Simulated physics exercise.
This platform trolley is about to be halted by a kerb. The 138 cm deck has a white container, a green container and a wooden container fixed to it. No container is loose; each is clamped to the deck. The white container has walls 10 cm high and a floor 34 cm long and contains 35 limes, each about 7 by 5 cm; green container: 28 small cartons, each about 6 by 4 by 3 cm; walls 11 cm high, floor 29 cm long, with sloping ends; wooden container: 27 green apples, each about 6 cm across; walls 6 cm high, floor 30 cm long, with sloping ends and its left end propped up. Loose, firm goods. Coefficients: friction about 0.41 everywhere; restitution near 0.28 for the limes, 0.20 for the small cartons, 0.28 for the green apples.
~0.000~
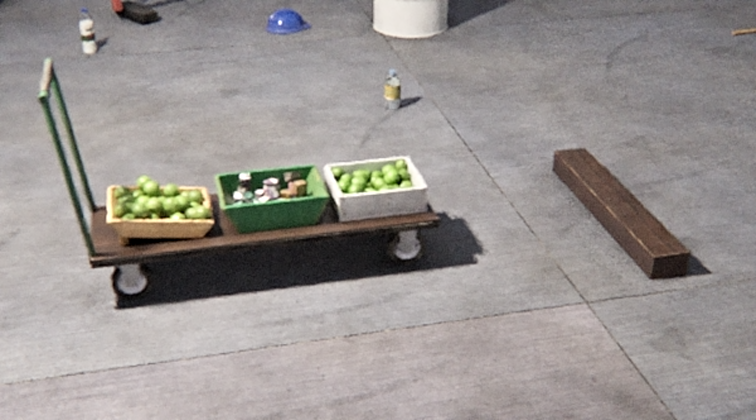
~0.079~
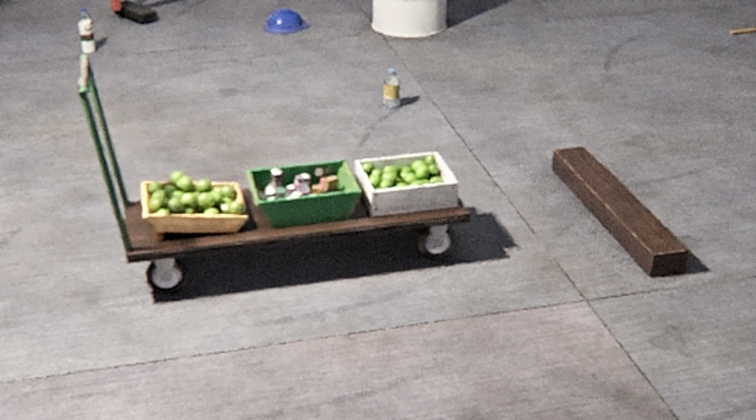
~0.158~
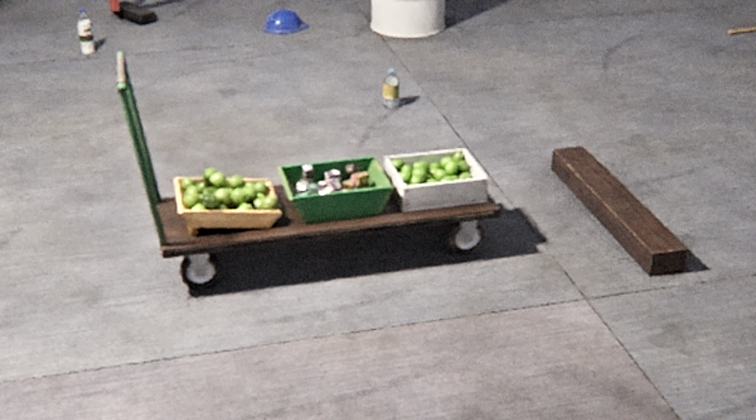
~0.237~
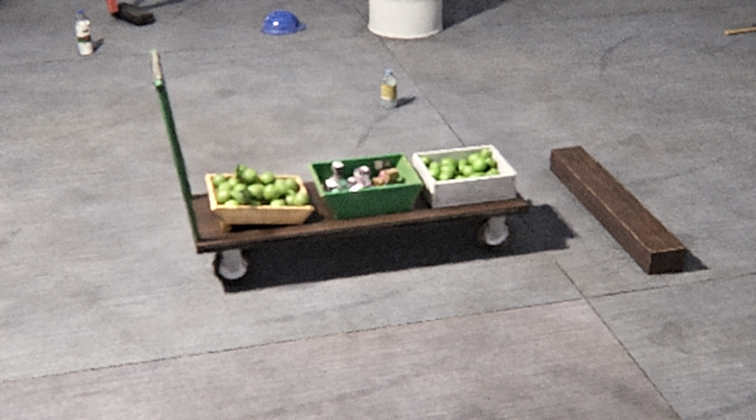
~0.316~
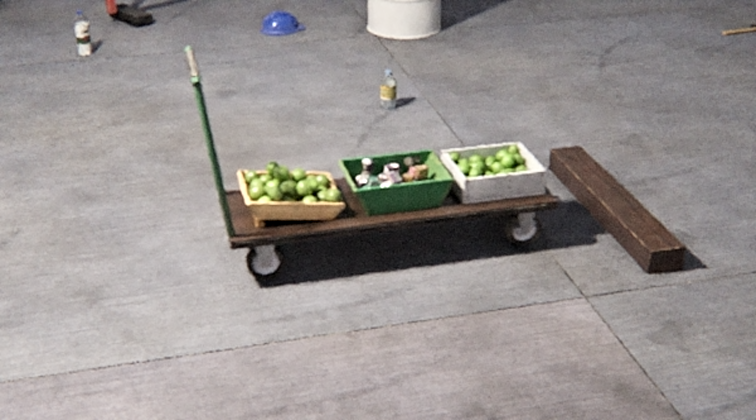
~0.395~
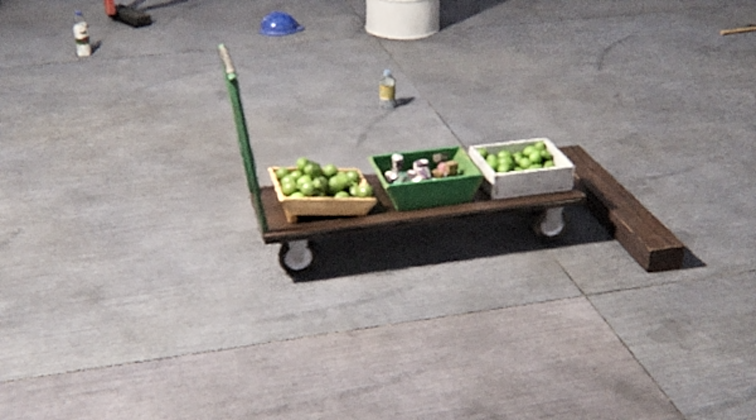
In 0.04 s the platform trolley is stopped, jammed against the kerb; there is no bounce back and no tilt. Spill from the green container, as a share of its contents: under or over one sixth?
Under one sixth.
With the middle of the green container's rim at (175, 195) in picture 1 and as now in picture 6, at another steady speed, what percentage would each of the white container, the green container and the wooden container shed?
Result - white container: 0 per cent; green container: 10 per cent; wooden container: 30 per cent.
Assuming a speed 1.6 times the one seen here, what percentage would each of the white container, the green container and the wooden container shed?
White container 0, green container 0, wooden container 30 per cent.
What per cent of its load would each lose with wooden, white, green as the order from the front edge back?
White container 0 %, green container 0 %, wooden container 30 %.
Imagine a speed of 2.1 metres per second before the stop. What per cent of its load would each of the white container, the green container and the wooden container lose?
White container 0 %, green container 0 %, wooden container 30 %.
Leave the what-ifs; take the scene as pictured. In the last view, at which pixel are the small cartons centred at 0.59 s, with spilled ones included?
(482, 172).
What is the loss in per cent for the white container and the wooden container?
White container: 0 %; wooden container: 25 %.
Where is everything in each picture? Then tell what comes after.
In the first frame (we follow the rim corner now nearest the camera; the camera moves round a little), green container at (225, 207); white container at (342, 196); 85 cm still to roll; nothing out yet.
In the second frame, green container at (259, 202); white container at (375, 191); 72 cm still to roll.
In the third frame, green container at (292, 198); white container at (406, 187); 59 cm still to roll.
In the fourth frame, green container at (324, 194); white container at (436, 183); 46 cm still to roll.
In the fifth frame, green container at (356, 190); white container at (466, 179); 33 cm still to roll.
In the sixth frame, green container at (388, 185); white container at (496, 175); 19 cm still to roll; nothing out yet.
After 0.49 s, contact.
After 0.59 s, 0 of 35 out of the white container, 0 of 28 out of the green container and 0 of 27 out of the wooden container.
After 0.71 s, 0 of 35 out of the white container, 0 of 28 out of the green container and 4 of 27 out of the wooden container.
After 0.94 s, 0 of 35 out of the white container, 0 of 28 out of the green container and 7 of 27 out of the wooden container.
Outcome (at 1.45 s), 0 of 35 out of the white container, 0 of 28 out of the green container and 7 of 27 out of the wooden container. Asked share, 0 of 28, 0 per cent.
